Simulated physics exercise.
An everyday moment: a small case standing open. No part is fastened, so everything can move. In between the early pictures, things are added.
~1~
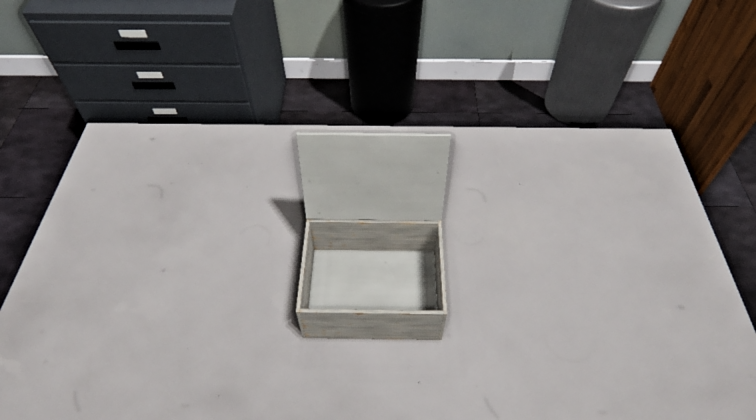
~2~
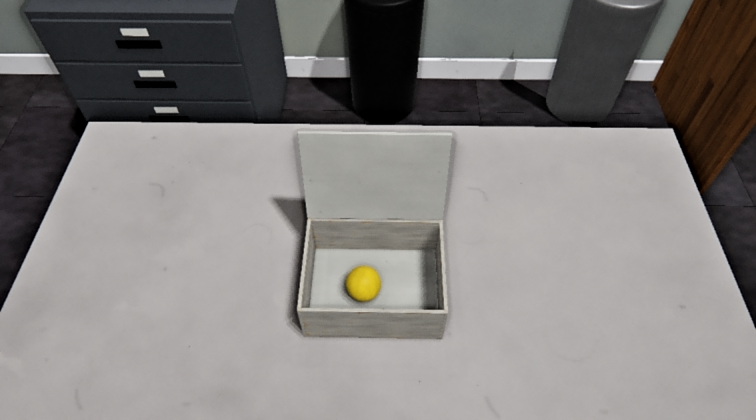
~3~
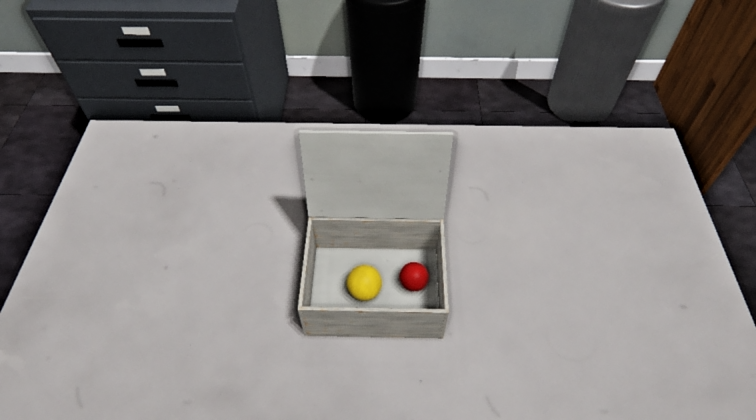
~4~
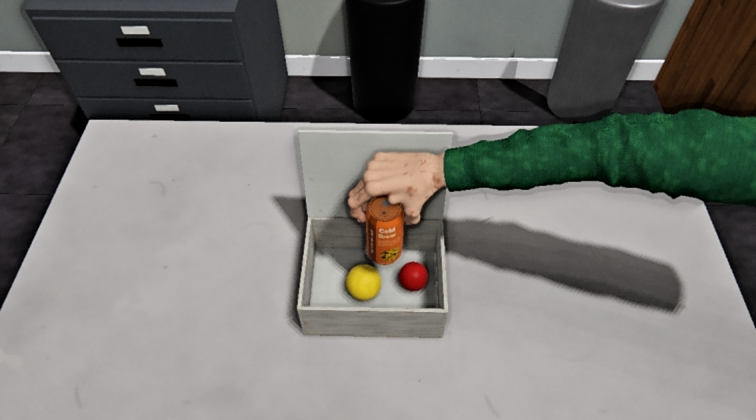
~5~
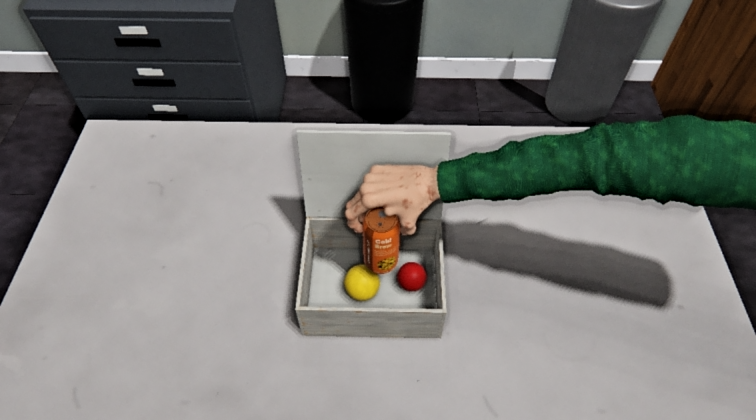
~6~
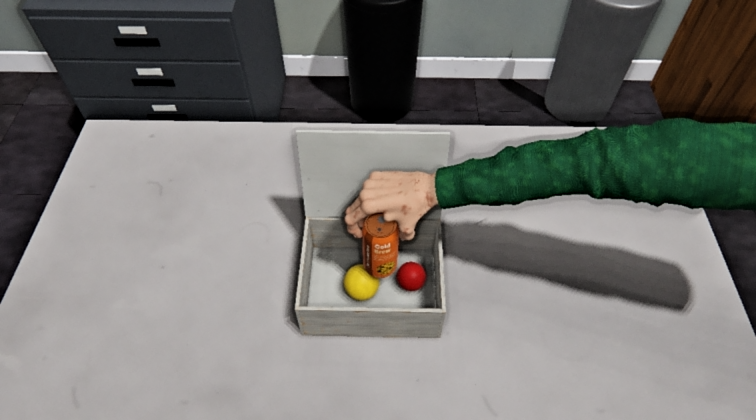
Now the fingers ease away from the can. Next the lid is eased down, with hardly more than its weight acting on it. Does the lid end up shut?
Yes.
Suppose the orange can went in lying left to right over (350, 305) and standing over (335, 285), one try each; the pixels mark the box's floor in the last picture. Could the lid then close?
The first time it seals the box, the second time it cannot come down.
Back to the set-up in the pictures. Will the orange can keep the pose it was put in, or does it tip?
Result: It leans over.
Then, 0.50 s after the last picture, orange can on its side near (395, 255); yellow lemon rolled about its own width.
Then, 1.40 s after the last picture, lid 72° above the rim; orange can on its side near (398, 254); red lemon rolled about its own width; yellow lemon rolled about its own width.
Then, 2.10 s after the last picture, lid 26° above the rim; orange can on its side near (398, 254); red lemon rolled about its own width; yellow lemon rolled about its own width.
At rest, lid shut; tipped over in the box, orange can; moved from the start, red lemon and yellow lemon. Seen from the same camera at the end, orange can near (398, 254).
